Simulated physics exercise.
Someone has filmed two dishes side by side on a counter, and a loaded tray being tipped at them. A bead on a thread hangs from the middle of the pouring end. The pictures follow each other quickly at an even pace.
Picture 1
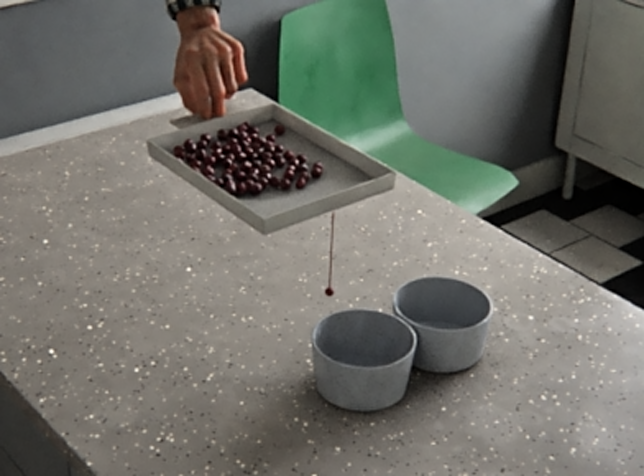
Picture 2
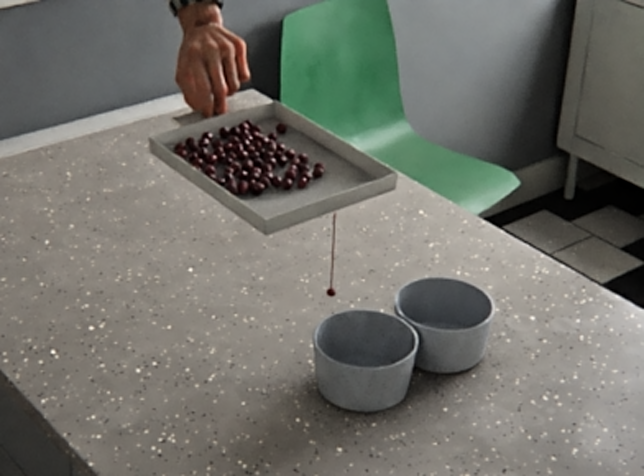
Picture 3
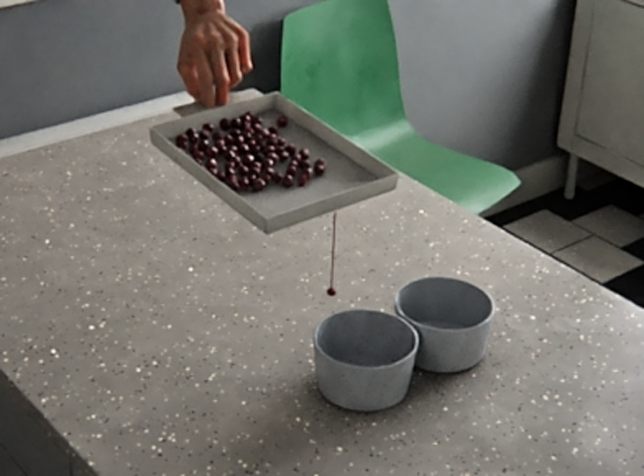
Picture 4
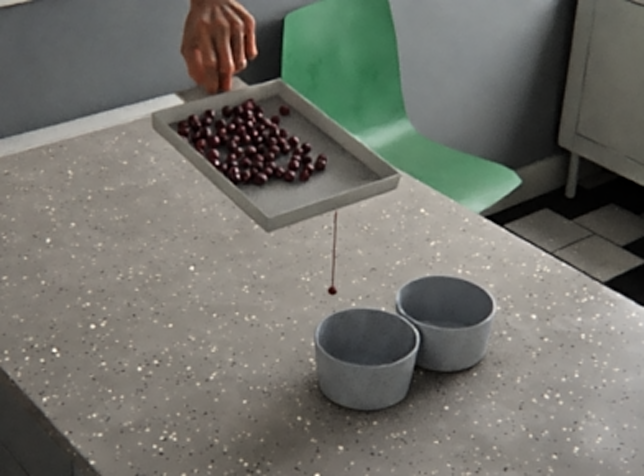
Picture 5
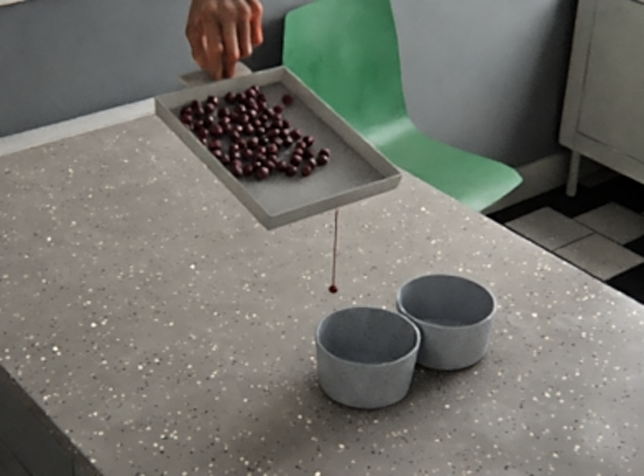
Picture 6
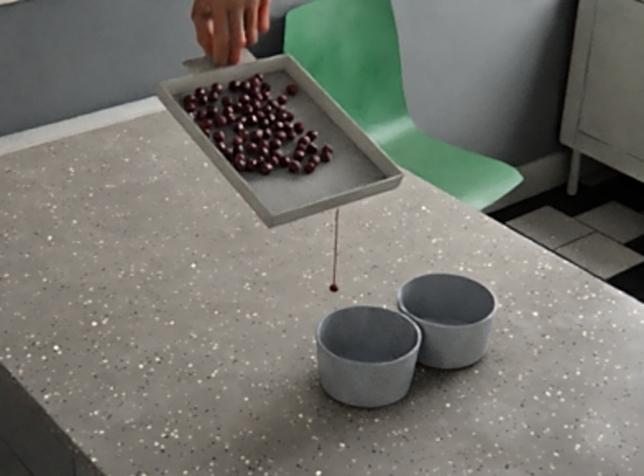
A hand raised the back of a gray tray of dark red cherries, slowly tilting it toward two bowls on a speckled counter, while the fruit stayed bunched near the hand.
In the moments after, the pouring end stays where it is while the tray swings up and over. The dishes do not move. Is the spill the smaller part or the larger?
Together they catch over half.
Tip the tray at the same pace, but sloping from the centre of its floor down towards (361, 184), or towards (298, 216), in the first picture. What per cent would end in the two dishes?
About 10 and 30 per cent.
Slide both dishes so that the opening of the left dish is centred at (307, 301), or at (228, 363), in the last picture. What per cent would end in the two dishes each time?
The first gives 10 %, the second 20 %.
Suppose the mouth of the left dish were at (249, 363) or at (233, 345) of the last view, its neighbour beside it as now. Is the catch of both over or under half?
At the first place less than half, at the second the smaller part.
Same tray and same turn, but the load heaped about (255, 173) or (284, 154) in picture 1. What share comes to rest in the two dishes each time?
Near 70 % and 80 %.
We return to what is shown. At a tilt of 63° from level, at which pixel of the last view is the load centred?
Roughly at (337, 176).
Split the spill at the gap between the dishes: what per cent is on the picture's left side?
Roughly 80 in a hundred.
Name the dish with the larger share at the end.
That is left.
Just after the last frame, tray tipped steeply; almost all on the tray; just a few in the air.
A moment on, tray tipped past a quarter turn; almost all on the tray; just a few in the left dish; just a few in the right dish; just a few outside both.
Further on, tray tipped past a quarter turn; roughly two thirds in the left dish; roughly a quarter in the right dish; roughly a quarter outside both.
When it is over, tray tipped past a quarter turn; roughly two thirds in the left dish; roughly a quarter in the right dish; roughly a quarter outside both.
